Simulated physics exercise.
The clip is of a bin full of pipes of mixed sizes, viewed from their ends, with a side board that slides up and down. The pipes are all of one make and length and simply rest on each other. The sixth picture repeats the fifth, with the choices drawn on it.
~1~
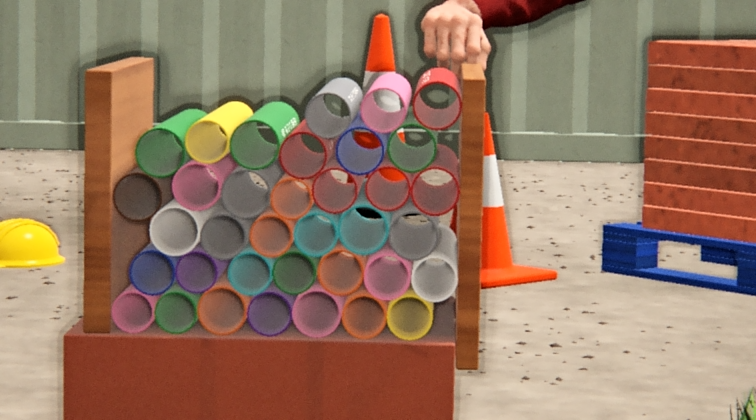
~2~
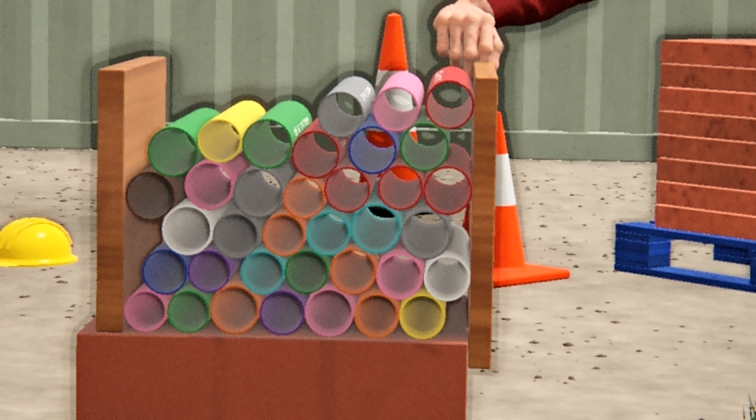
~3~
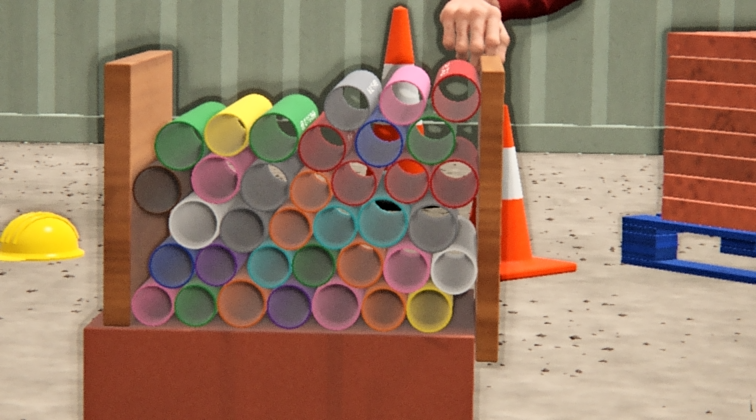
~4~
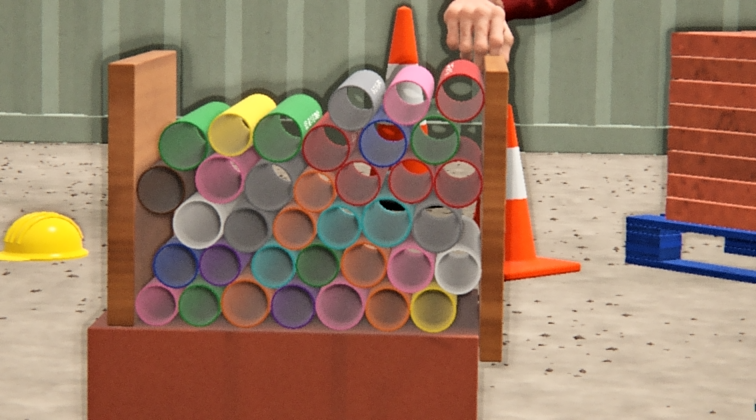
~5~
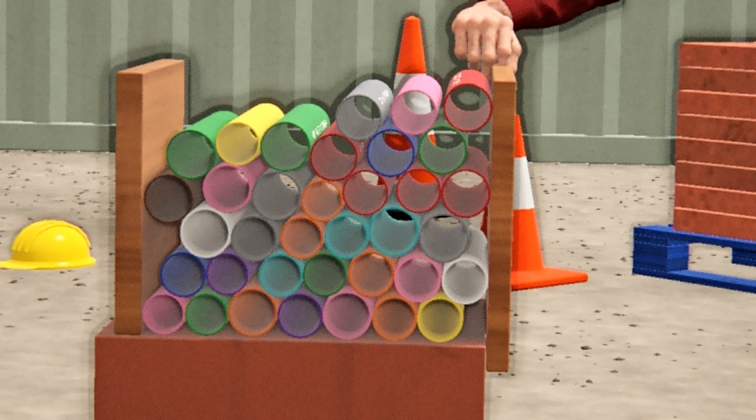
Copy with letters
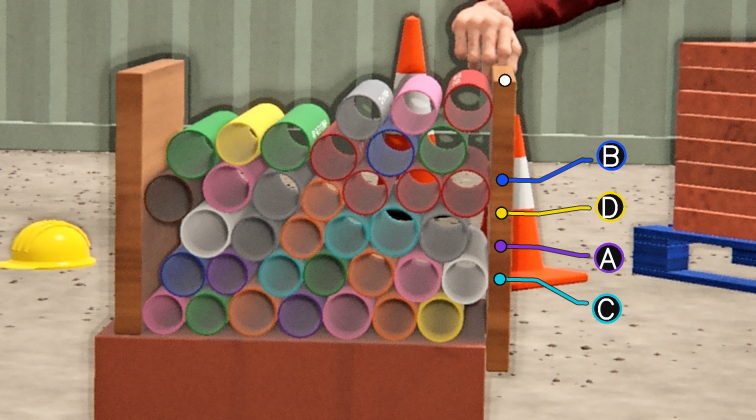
A hand holds the right side board of a bin of colourful pipes, and nothing visibly shifts.
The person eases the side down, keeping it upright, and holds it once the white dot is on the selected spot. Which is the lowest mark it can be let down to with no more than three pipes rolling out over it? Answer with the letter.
D is the limit.
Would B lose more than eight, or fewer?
It loses fewer than eight.
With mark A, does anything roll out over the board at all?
Yes, at A.
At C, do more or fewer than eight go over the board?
Fewer than eight.
On the marked copy, A at (500, 246); B at (502, 179); C at (499, 279); D at (501, 213); the white dot at (505, 81).
Taking D. A third of the way, top of the board (492, 145).
Two thirds of the way, top of the board (490, 212).
When it is over, top of the board (490, 212), one out over the board.
As for the rest, A four out over the board; B none out over the board; C four out over the board.
